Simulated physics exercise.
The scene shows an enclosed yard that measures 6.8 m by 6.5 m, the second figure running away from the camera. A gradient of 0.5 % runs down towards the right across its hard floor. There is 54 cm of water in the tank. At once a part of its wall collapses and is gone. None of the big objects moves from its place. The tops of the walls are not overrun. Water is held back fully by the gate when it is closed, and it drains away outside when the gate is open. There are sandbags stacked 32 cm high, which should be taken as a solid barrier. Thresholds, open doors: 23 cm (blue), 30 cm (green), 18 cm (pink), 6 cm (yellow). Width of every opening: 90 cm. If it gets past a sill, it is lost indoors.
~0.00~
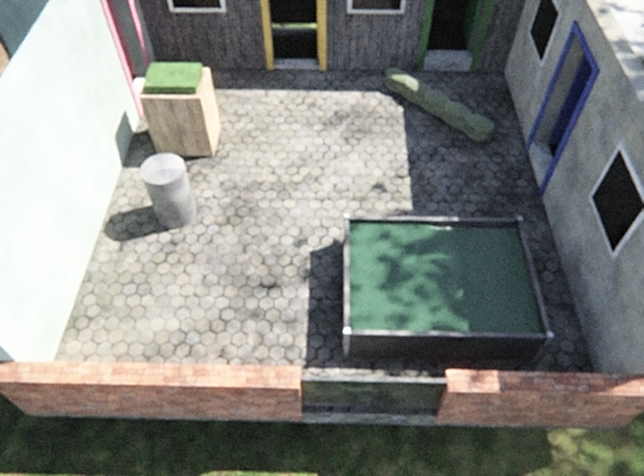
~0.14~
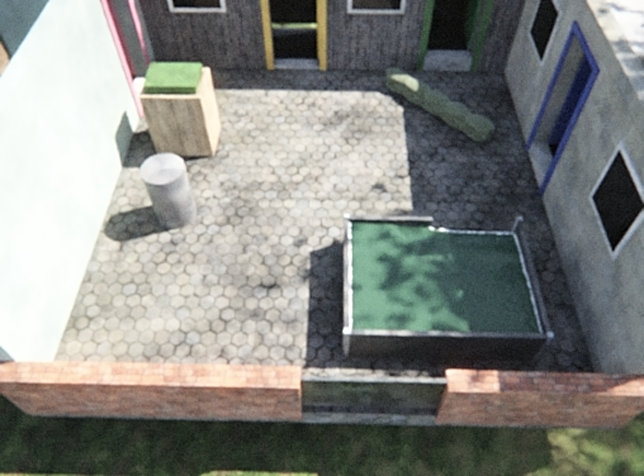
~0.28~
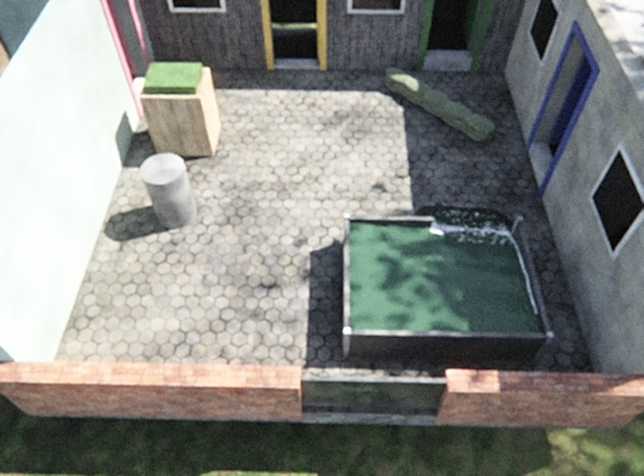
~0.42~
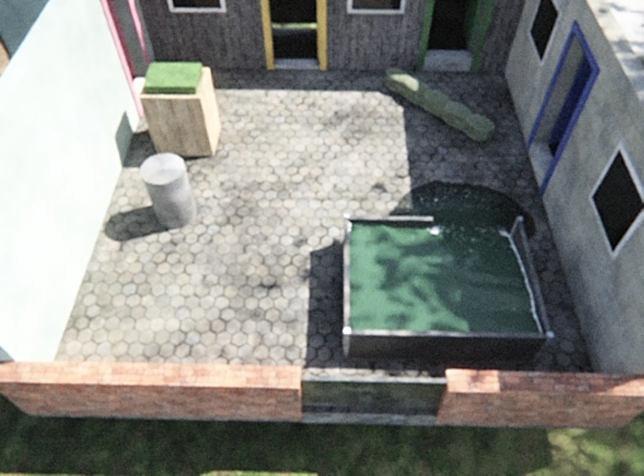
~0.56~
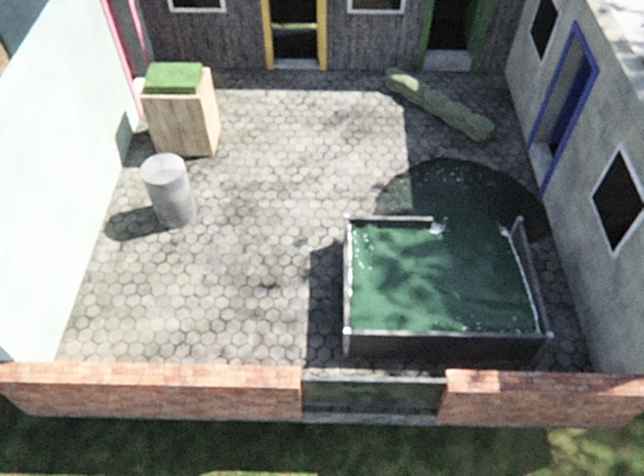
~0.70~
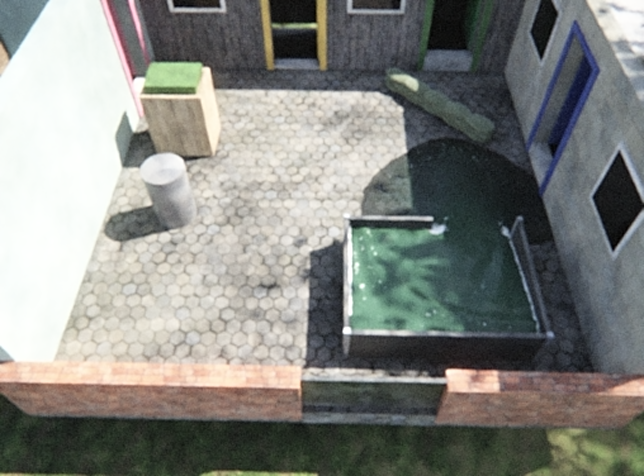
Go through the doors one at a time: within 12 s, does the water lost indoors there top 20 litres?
Blue door - no, it does not. Green door - no, it does not. Pink door - no, it does not. Yellow door - yes, it does.
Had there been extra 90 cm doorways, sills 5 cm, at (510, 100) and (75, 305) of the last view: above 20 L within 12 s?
Taking them in order, the first gets enough and the second too little.
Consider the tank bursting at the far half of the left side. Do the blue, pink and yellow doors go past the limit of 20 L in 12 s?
Then it goes blue fine, pink fine, yellow fine.
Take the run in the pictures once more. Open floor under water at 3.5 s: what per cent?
Some 40 per cent of the floor is wet.
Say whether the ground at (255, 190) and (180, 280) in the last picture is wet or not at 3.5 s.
I'd call them spared and then spared.
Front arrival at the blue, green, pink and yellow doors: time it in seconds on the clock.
Times: Blue 0.8 seconds, green 2.2 seconds, pink 3.8 seconds, yellow 2.2 seconds.
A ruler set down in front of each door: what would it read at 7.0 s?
Depths in centimetres - blue: 12, green: 14, pink: 13, yellow: 7.
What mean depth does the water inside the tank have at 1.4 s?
38 cm.
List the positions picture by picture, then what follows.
Still water, 54 cm deep, in the tank at (439, 275), in the first frame.
The front is at a hidden place, 0.6 m from the gap on the tank's far side; 0.2 m2 of floor is under water; 54 cm left at the back of the tank, in the second frame.
Water pours out on the tank's far side and has run 0.9 m, to (428, 211); typically 9 cm deep outside, 54 cm at the tank's back, in the third frame.
Water pours out on the tank's far side and has run 1.3 m, to (436, 185); typically 7 cm deep outside, 54 cm at the tank's back, in the fourth frame.
The front is at (440, 162), 1.8 m from the gap on the tank's far side; 3.0 m2 of floor is under water; 52 cm left at the back of the tank, in the fifth frame.
Water pours out on the tank's far side and has run 2.3 m, to (437, 142); typically 4 cm deep outside, 47 cm at the tank's back, in the sixth frame.
After 1.4 s water covers 20 % of the floor and is deepest (32 cm) near (489, 243); blue door 19 cm at the sill, 0 L in, green door not reached, pink door not reached, yellow door not reached.
After 2.2 s water covers 25 % of the floor and is deepest (28 cm) near (520, 136); blue door 18 cm at the sill, 0 L in, green door not reached, pink door not reached, yellow door not reached.
After 3.5 s water covers 40 % of the floor and is deepest (22 cm) near (409, 84); blue door 15 cm at the sill, 0 L in, green door 16 cm at the sill, 0 L in, pink door not reached, yellow door 12 cm at the sill, 12 L in.
After 7.0 s water covers 60 % of the floor and is deepest (16 cm) near (499, 136); blue door 12 cm at the sill, 0 L in, green door 14 cm at the sill, 0 L in, pink door 13 cm at the sill, 0 L in, yellow door 7 cm at the sill, 40 L in.
After 12.0 s water covers 95 % of the floor and is deepest (9 cm) near (352, 71); blue door 7 cm at the sill, 0 L in, green door 8 cm at the sill, 0 L in, pink door 7 cm at the sill, 0 L in, yellow door 7 cm at the sill, 52 L in.
